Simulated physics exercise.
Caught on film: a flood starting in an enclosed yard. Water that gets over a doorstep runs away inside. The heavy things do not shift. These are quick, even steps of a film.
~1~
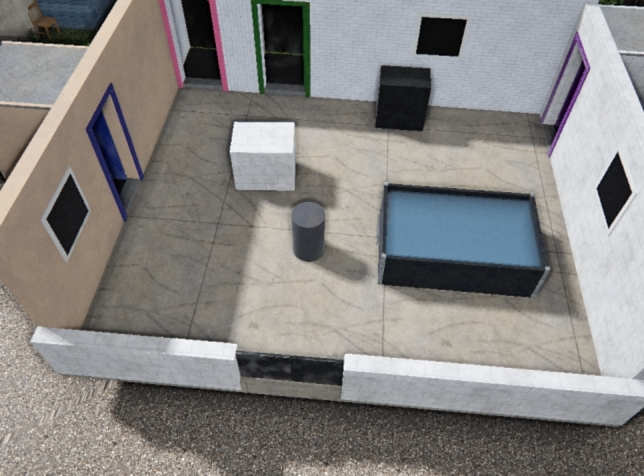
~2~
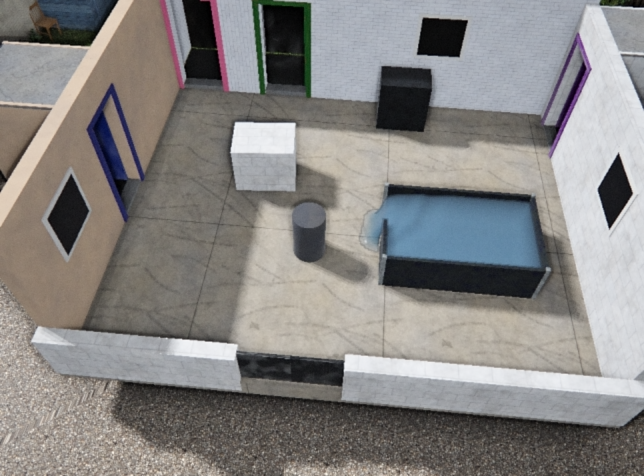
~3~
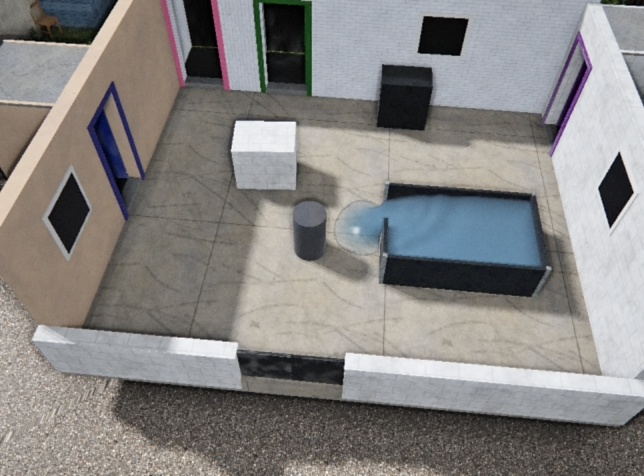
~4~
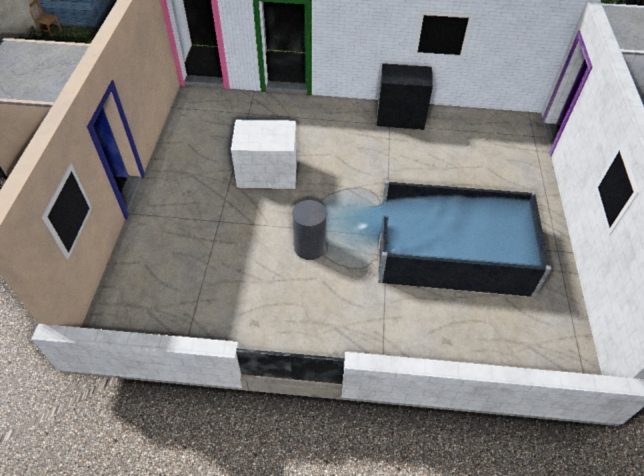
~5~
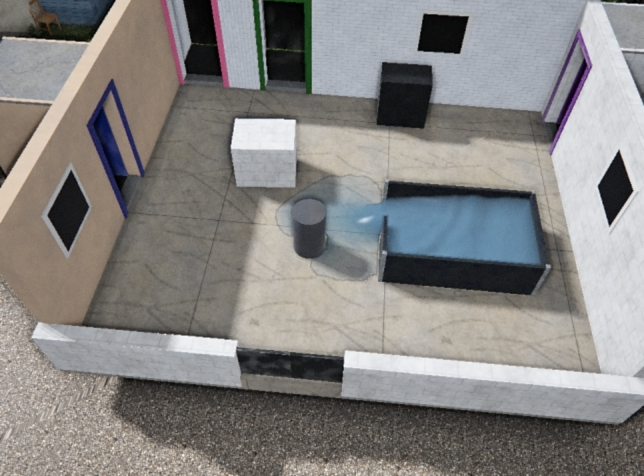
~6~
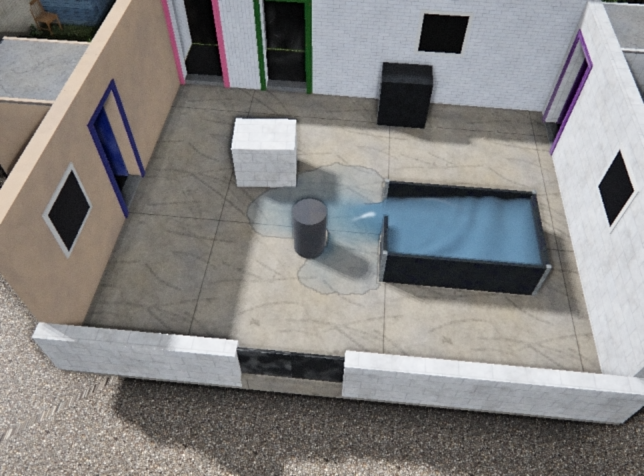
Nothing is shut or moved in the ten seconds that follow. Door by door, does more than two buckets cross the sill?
One by one: The pink door holds within the limit; the blue door floods; the green door holds within the limit; the purple door holds within the limit.
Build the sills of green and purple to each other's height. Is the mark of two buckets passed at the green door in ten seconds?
My reading: The green one floods.
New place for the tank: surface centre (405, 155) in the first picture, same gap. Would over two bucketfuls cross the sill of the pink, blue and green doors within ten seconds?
My reading: The pink door passes that mark; the blue door stays under; the green door takes more.
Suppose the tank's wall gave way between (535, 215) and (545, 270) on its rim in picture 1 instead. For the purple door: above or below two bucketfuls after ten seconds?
In short: Purple passes that mark.
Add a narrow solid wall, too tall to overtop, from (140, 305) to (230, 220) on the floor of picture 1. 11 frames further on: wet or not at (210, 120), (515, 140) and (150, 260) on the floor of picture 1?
One after the other: No water, free of water, dry.
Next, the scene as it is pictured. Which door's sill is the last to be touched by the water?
It is the one in purple.
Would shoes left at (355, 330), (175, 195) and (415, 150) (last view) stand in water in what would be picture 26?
In that order: Covered, flooded, not flooded.
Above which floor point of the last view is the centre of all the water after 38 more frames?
Close to (328, 217).
A moment on, water covers 20 % of the floor; the pink door not reached, the blue door not reached, the green door not reached, the purple door not reached.
Next, water covers 35 % of the floor; the pink door not reached, the blue door over two buckets in, the green door wet at the sill, nothing in, the purple door not reached.
Then, water covers 45 % of the floor; the pink door wet at the sill, nothing in, the blue door far over two buckets in, the green door under two buckets in, the purple door not reached.
Later, water covers 65 % of the floor; the pink door under two buckets in, the blue door far over two buckets in, the green door under two buckets in, the purple door not reached.
In the end, water covers 85 % of the floor; the pink door under two buckets in, the blue door far over two buckets in, the green door under two buckets in, the purple door wet at the sill, nothing in.
